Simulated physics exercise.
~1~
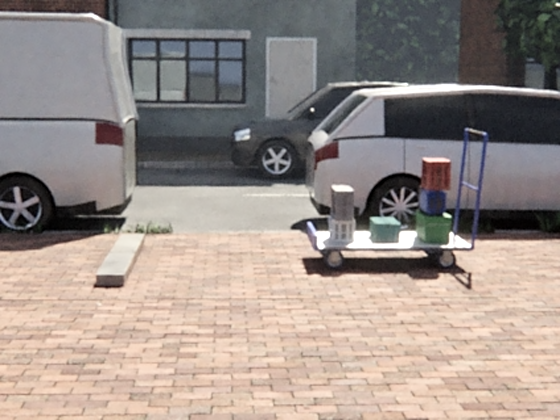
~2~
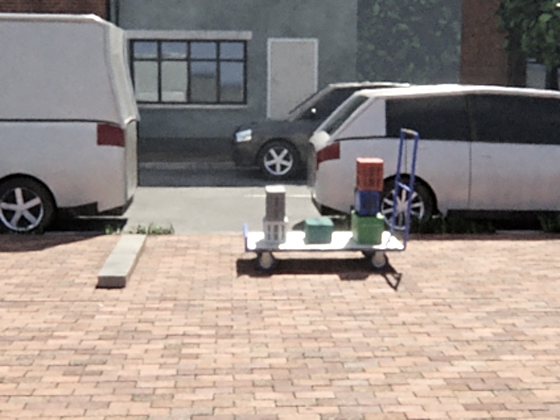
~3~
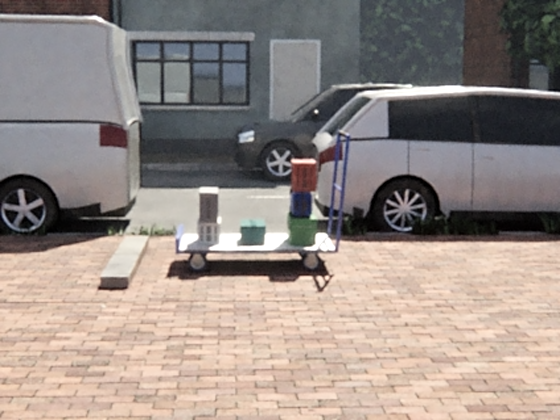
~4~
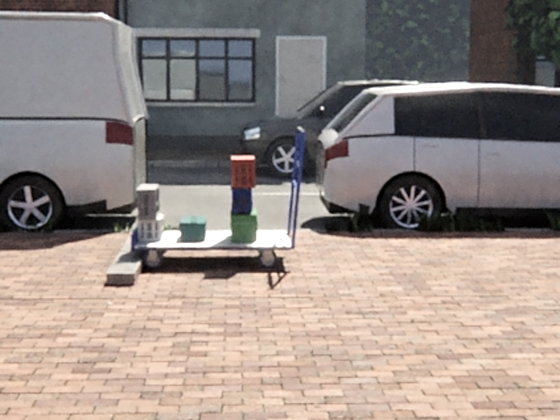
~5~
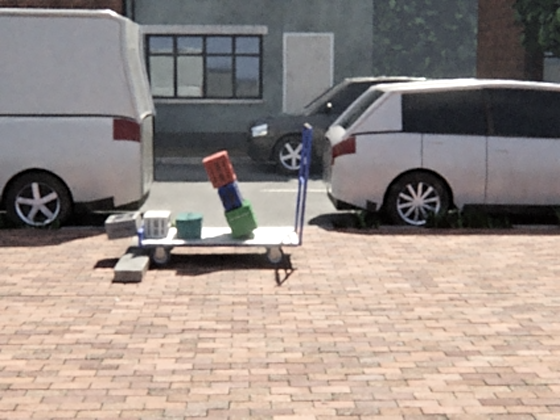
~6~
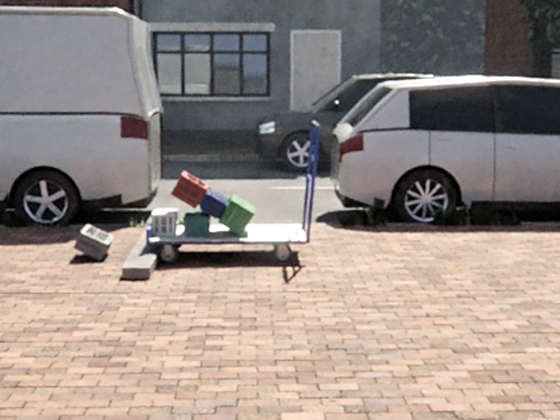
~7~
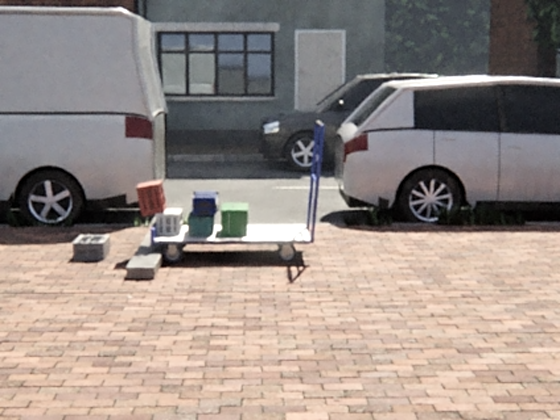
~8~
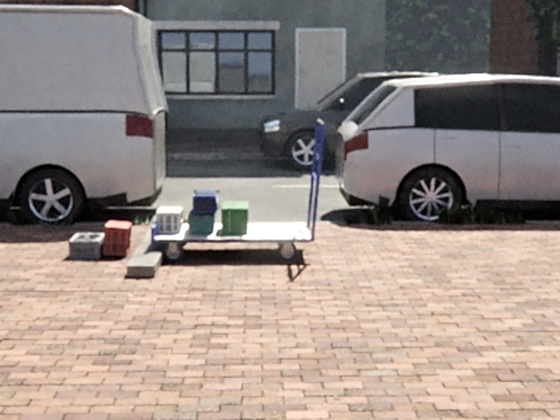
At the start, a flat trolley with a blue handle rolls left across brick paving past parked vehicles, carrying a grey crate, a teal carton and a stack of red, blue and green pieces. Its front end reaches a low kerb and it stops abruptly. The grey crate pitches off the left end and tumbles to the ground, while the tall stack leans left and topples. The red crate tips over the edge as the blue piece drops onto the teal carton. Finally, the red and grey crates rest on the bricks beyond the kerb, while the blue, green, teal and white pieces remain aboard.
